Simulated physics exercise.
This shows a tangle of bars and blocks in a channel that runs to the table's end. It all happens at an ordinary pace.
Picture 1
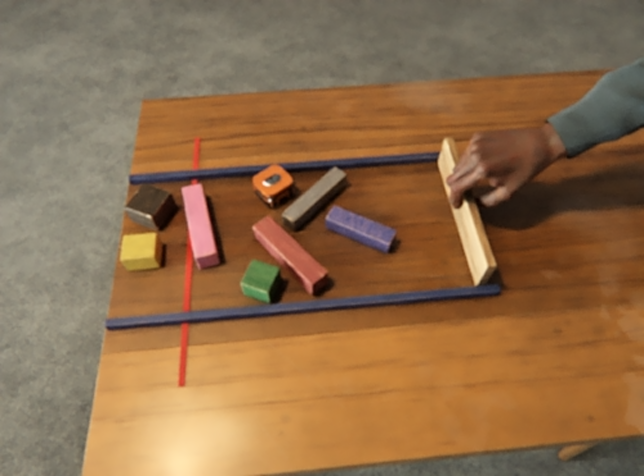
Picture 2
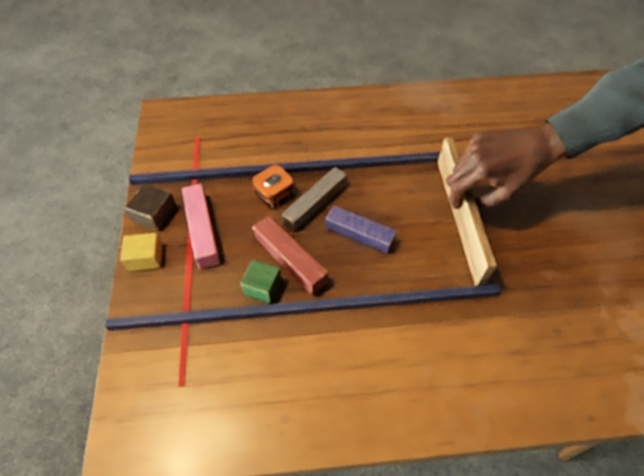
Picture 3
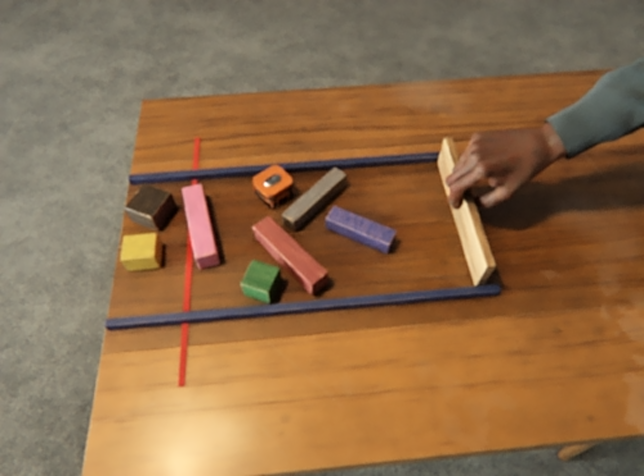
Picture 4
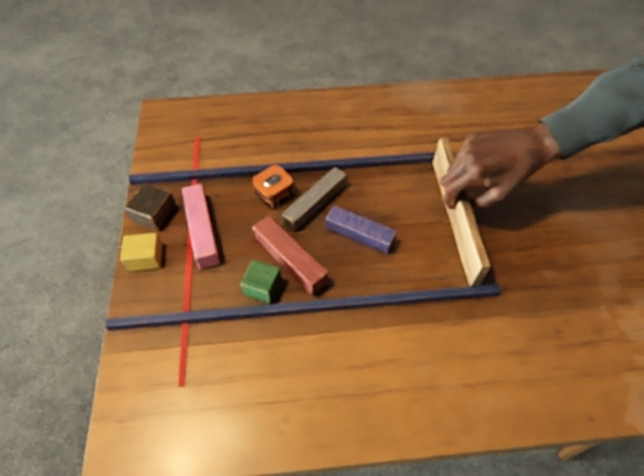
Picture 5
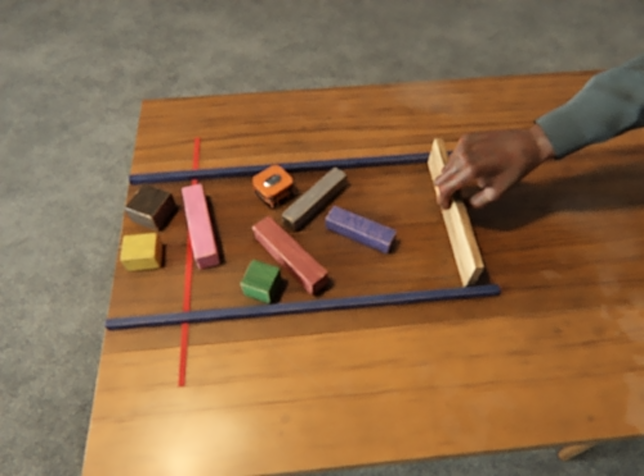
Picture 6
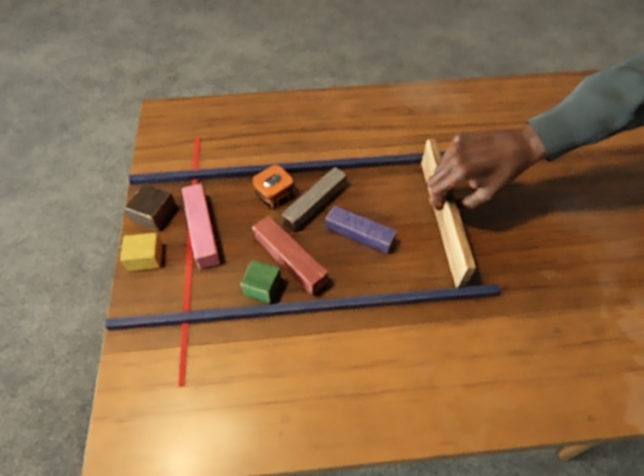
A hand in a grey-blue sleeve grips a pale wooden board at the right of a channel between two dark blue rails on a glossy wooden table, seen from above. Inside lie purple, red, grey and pink bars, an orange case and a green block, with black and yellow blocks left of a red tape line. After resting, the board slides slightly left, touching nothing, while the camera stays still.
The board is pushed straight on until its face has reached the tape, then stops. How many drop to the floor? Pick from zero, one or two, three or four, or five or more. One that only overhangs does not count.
The number that fall off is three or four.
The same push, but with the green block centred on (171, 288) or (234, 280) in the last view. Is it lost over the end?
In turn it stays on; remains up.
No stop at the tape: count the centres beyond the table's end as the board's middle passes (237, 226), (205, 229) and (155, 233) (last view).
In that order 0, 2 and 5.
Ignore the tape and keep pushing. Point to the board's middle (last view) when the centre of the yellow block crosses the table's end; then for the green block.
At (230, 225) for the yellow block; at (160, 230) for the green block.
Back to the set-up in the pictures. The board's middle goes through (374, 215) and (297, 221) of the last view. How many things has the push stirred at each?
1 and 5.
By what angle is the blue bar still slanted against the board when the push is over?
About 0°.
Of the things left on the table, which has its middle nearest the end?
The green block.
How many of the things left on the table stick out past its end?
The number is 0.
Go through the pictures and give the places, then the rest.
Yellow block (142, 252); black block (151, 207); pink bar (200, 225); board (464, 208); tape (191, 242), in the first picture.
Black block (151, 207); grey bar (315, 199), in the second picture.
Pink bar (201, 225); orange case (274, 187), in the third picture.
Yellow block (142, 252); red bar (290, 255), in the fourth picture.
Black block (151, 207); board (453, 209), in the fifth picture.
Yellow block (142, 252); black block (151, 207); pink bar (201, 225); board (445, 210); tape (191, 242), in the sixth picture.
Soon after, none off yet; yellow block at rest near (142, 252); black block at rest near (151, 207); pink bar at rest near (201, 225).
By the end, the number that fall off is three or four; fallen, pink bar, black block and yellow block.
